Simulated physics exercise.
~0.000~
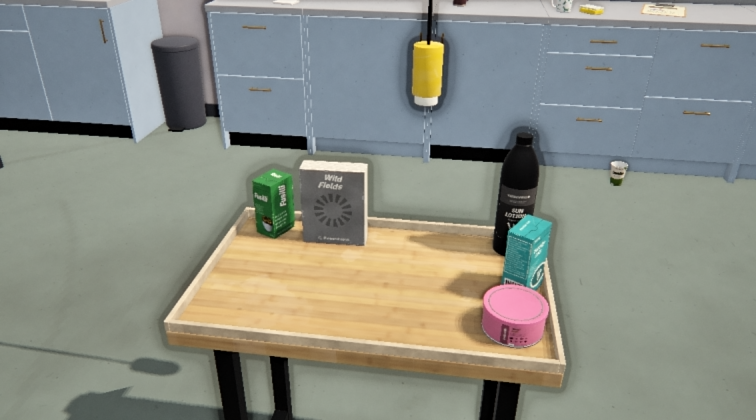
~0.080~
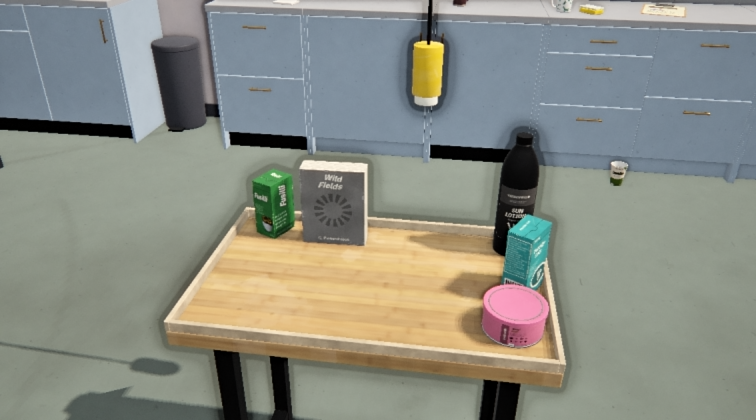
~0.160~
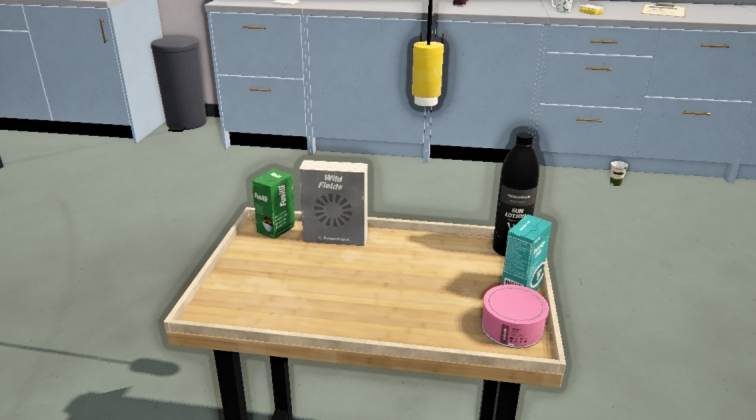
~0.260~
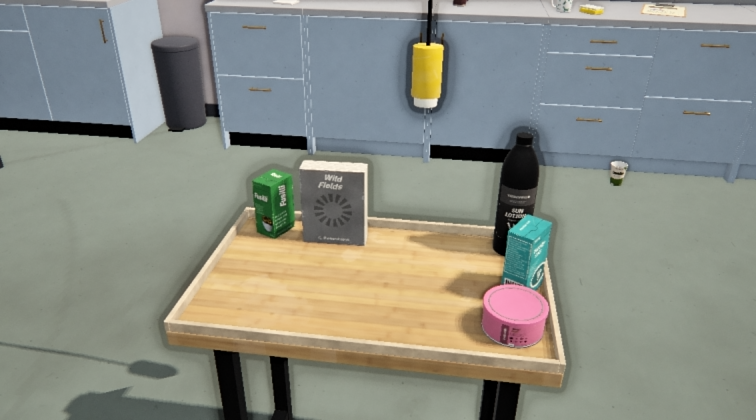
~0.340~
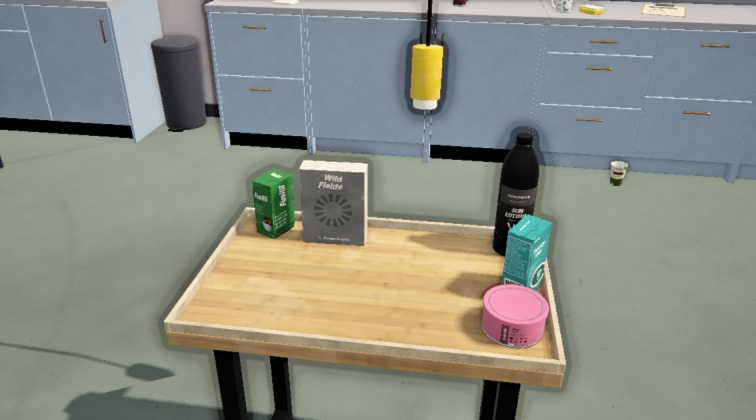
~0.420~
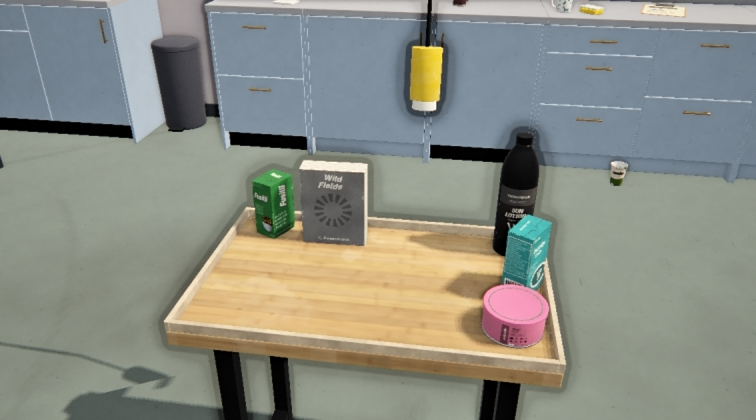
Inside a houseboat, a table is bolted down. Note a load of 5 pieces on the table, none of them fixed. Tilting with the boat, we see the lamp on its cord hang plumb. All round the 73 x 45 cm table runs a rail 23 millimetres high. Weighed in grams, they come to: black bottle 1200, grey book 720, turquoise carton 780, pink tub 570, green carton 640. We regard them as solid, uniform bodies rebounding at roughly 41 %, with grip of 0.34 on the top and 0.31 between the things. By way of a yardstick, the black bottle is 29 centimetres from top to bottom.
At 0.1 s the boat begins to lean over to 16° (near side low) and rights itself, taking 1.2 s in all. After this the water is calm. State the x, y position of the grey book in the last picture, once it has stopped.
(322, 270).
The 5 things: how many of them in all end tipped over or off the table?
Total count: 1.
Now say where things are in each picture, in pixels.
The first frame shows boat level; grey book (335, 204); black bottle (517, 195).
The second frame shows boat level; pink tub (514, 316); green carton (274, 204).
The third frame shows boat level; black bottle (517, 195); turquoise carton (526, 259).
The fourth frame shows heel 3°, near side down; pink tub (514, 316); green carton (274, 204).
The fifth frame shows heel 6°, near side down; black bottle (517, 195); turquoise carton (526, 259).
The sixth frame shows heel 9°, near side down; grey book (335, 204); pink tub (514, 316).
After 1.12 s, heel 3°, near side down; grey book tipped 66° from how it sat near (327, 240).
After 1.22 s, boat level; grey book on its side near (324, 258).
At rest (1.8 s), tipped over on the table, grey book; the other 4 in place, give or take 5 cm. Seen from the same camera at the end, grey book near (322, 270).
